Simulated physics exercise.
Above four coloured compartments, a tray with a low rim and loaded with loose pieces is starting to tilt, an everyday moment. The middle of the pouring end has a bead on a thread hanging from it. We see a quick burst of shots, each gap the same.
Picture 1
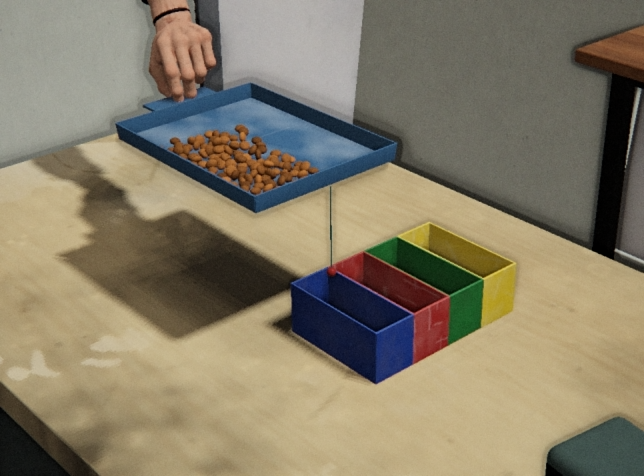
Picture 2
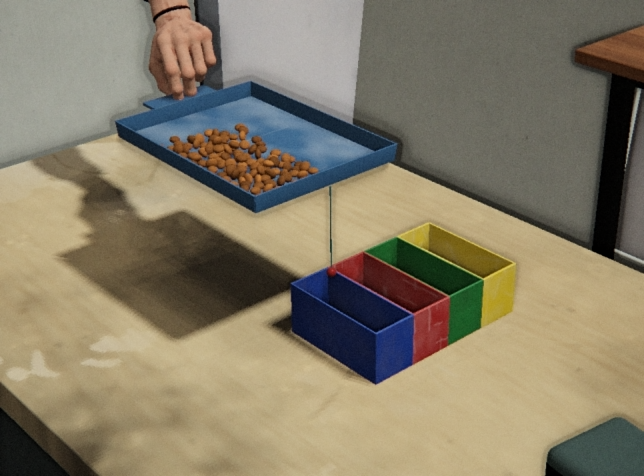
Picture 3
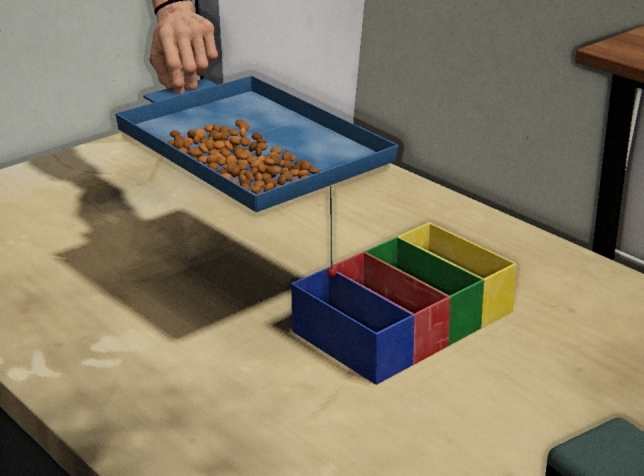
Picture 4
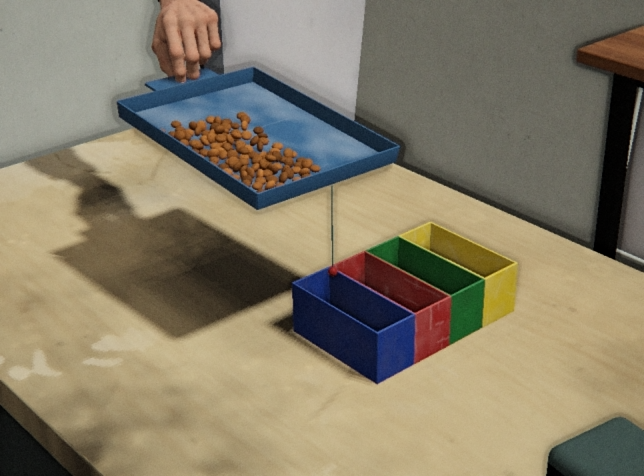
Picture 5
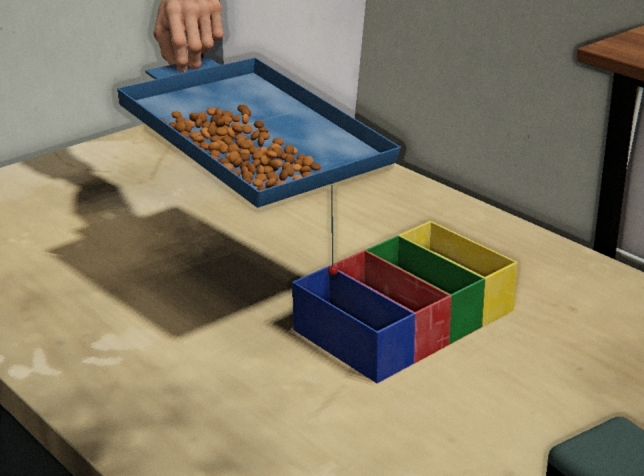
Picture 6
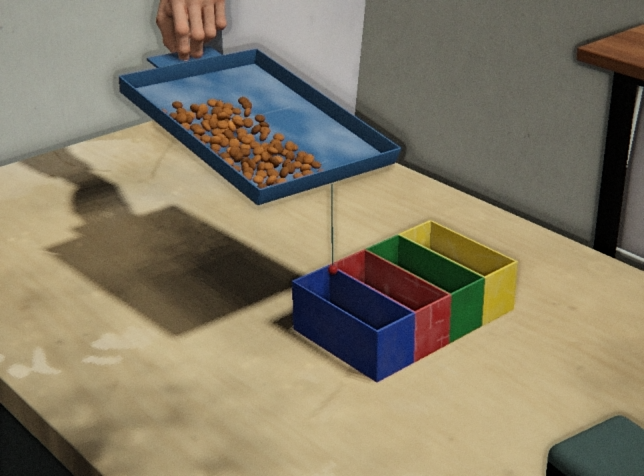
A blue low-rimmed tray of brown kibble, gripped by a hand at its far edge, is level at first, then tilts slightly, its far side rising and its right corner lowest. Seen from above at an angle, it hangs over a pale wooden table, a bead dangling on a thread. Blue, red, green and yellow compartments sit below right as the camera stays still.
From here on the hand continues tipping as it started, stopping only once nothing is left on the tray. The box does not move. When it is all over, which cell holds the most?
The red cell holds the most.
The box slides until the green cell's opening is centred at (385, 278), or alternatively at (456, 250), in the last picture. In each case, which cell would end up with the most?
That green cell, then the blue cell.
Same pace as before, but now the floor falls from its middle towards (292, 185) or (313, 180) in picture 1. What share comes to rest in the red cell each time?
In order: About 0, then 10 percent.
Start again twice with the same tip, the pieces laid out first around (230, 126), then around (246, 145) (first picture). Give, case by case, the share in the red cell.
In order, 40 per cent then 50 per cent.
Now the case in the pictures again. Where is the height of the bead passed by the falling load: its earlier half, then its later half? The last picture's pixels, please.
The early half goes through (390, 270), the late half through (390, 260).
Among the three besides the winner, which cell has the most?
Next after the leader comes green.
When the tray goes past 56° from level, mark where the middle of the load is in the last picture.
Centre estimate: (332, 154).
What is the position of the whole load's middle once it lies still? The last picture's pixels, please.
I'd place the middle at about (397, 321).
Soon after the last picture, tray tipped steeply; nearly all on the tray; a stray few falling or outside the box.
A little later, tray tipped right over; about half on the tray; about a quarter in the red cell; a small part in the green cell; a small part in the blue cell; a stray few in the yellow cell; a small part falling or outside the box.
Later still, tray tipped past a quarter turn; about half in the red cell; about a quarter in the green cell; about a quarter in the blue cell; a stray few in the yellow cell; a stray few falling or outside the box.
At rest, tray tipped past a quarter turn; about half in the red cell; about a quarter in the green cell; about a quarter in the blue cell; a stray few in the yellow cell; a stray few outside the box.
